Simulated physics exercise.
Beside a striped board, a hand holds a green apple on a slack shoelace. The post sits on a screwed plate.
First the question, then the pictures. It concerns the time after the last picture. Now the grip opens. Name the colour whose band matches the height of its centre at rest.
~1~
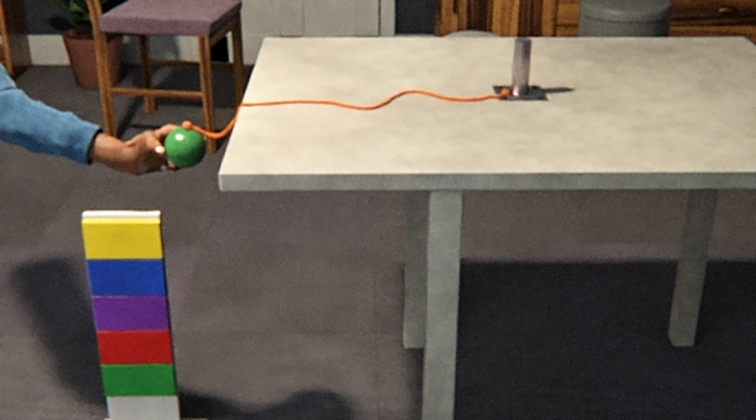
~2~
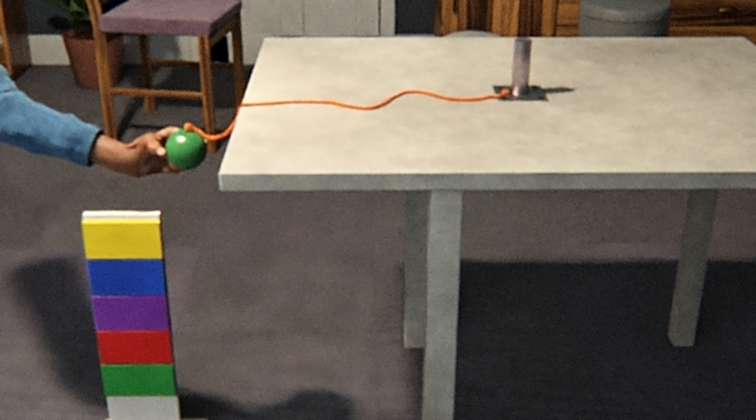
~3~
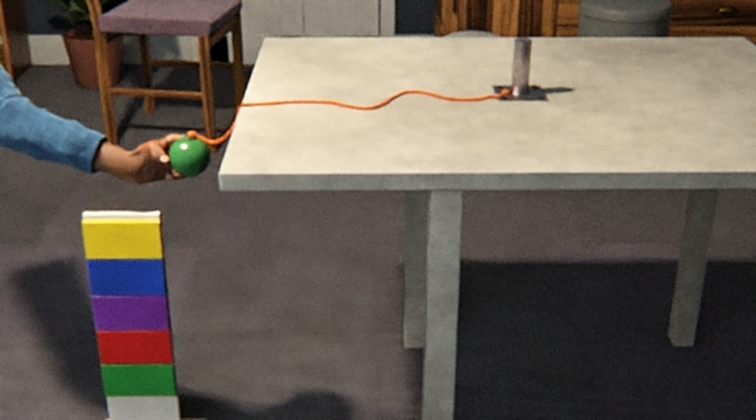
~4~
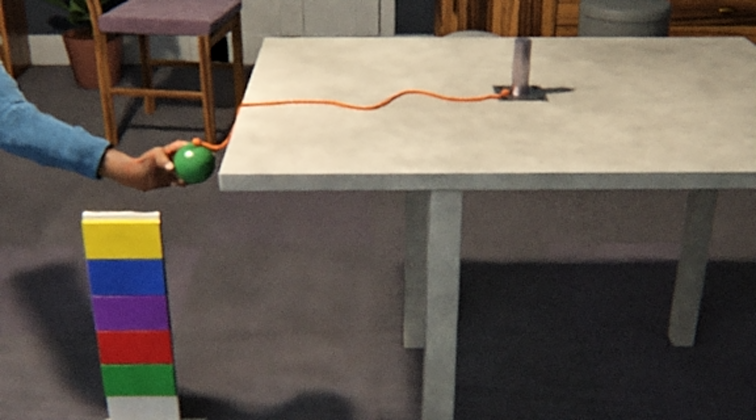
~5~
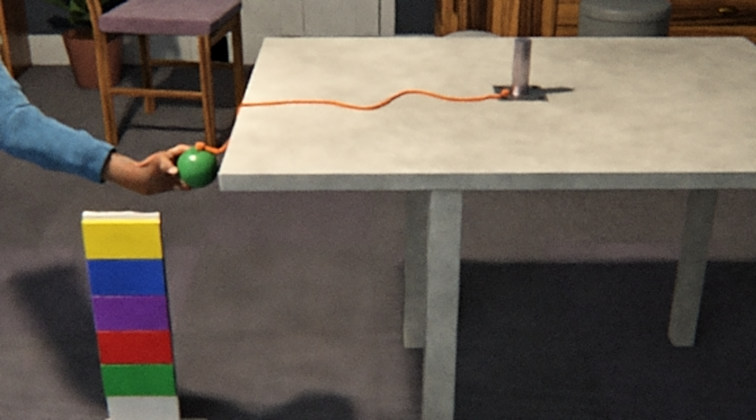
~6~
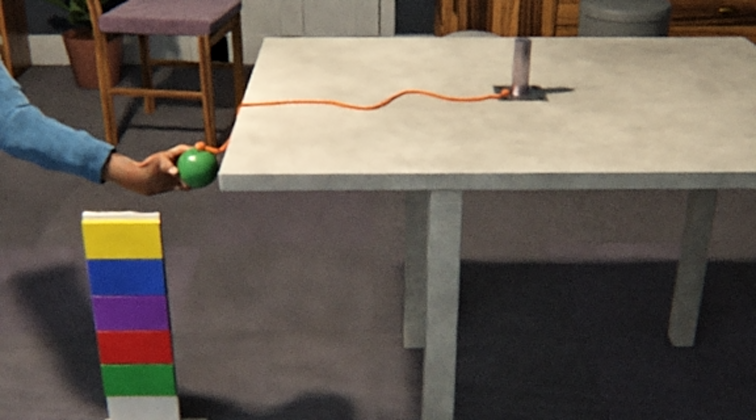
That would be yellow.
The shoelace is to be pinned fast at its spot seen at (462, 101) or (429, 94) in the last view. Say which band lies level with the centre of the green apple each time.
Going through them one at a time, the answers are yellow; yellow.
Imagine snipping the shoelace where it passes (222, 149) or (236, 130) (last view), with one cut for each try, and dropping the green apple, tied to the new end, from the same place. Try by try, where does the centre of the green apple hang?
The pixels are (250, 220) and (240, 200), in that order.
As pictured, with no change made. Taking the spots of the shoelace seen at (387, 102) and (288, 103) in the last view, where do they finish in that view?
Point one to (351, 100), point two to (241, 113).
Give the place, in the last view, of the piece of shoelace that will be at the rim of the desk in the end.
Near (288, 103).
Soon after, apple near (241, 229); level with yellow.
After that, apple near (254, 240); level with yellow.
In the end, apple near (248, 243); level with yellow. At yellow.
